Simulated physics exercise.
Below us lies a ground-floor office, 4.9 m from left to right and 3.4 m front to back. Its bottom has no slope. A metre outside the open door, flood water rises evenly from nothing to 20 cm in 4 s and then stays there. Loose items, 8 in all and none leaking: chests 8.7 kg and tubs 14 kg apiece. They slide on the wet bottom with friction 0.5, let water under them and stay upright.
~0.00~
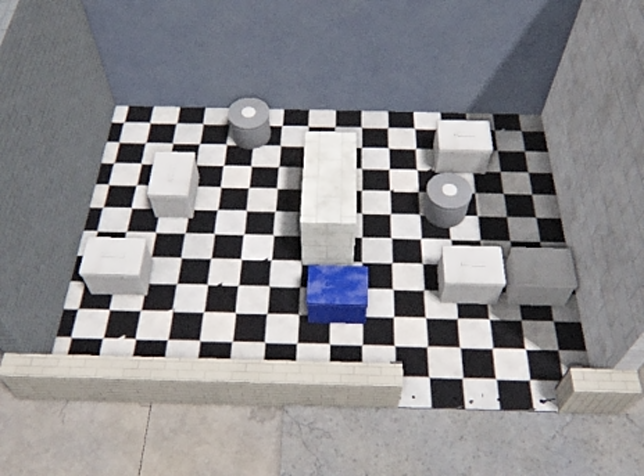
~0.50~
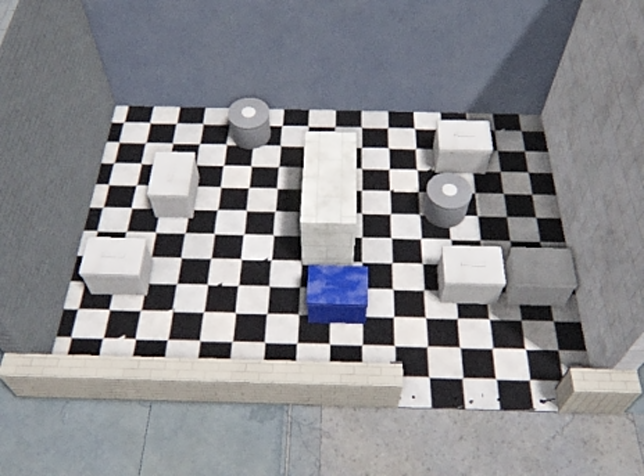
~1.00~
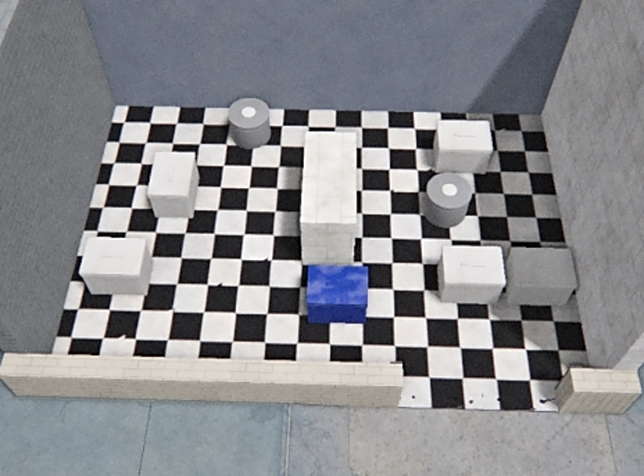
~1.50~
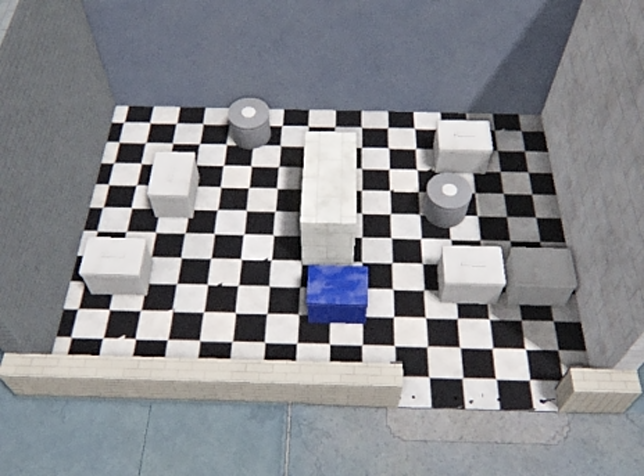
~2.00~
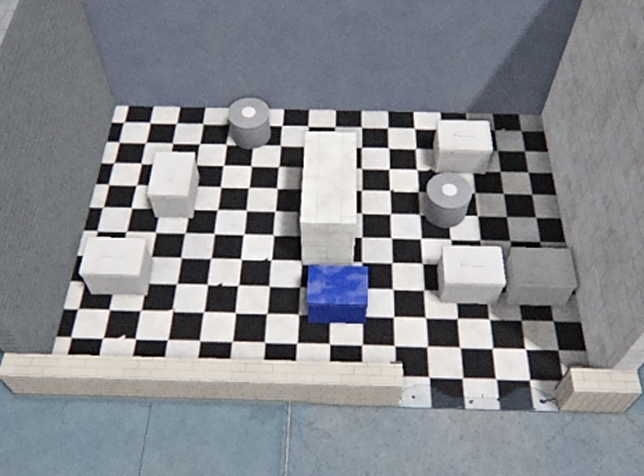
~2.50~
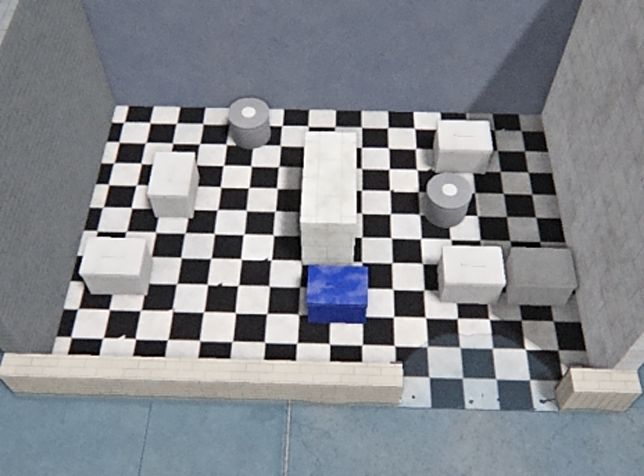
A ground-floor office with a black-and-white checkered floor is seen from above through a still camera, its doorway gap at the lower right. Pale boxes and two grey tubs stand on both sides of a long white block, with a blue box just below it and a grey box at right. Bluish water spreads rightward across the pavement, then enters the doorway in a rounded patch, while the objects stay still.
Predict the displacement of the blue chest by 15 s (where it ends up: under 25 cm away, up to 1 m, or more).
Blue chest is nudged along.
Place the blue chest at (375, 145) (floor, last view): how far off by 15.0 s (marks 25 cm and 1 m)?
It gets carried off.
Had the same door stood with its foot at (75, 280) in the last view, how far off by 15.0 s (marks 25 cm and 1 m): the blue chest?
Then the blue chest ends far away.
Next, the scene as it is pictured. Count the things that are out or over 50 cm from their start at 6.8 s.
I count 2.
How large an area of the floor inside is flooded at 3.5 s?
About 2.0 m2.
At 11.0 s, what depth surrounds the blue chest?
Roughly 3 cm.
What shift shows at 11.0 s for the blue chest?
About 40 cm.
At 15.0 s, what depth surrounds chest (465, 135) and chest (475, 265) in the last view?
About 15 and 11 cm.
After 3.5 s the blue chest is near (338, 284), 0.0 m from its start, aground; 0 afloat.
After 6.8 s the blue chest is near (337, 284), 0.0 m from its start, aground; 4 afloat.
After 11.0 s the blue chest is near (311, 309), 0.4 m from its start, aground; 4 afloat.
After 15.0 s the blue chest is near (391, 271), 0.5 m from its start, afloat; 7 afloat.
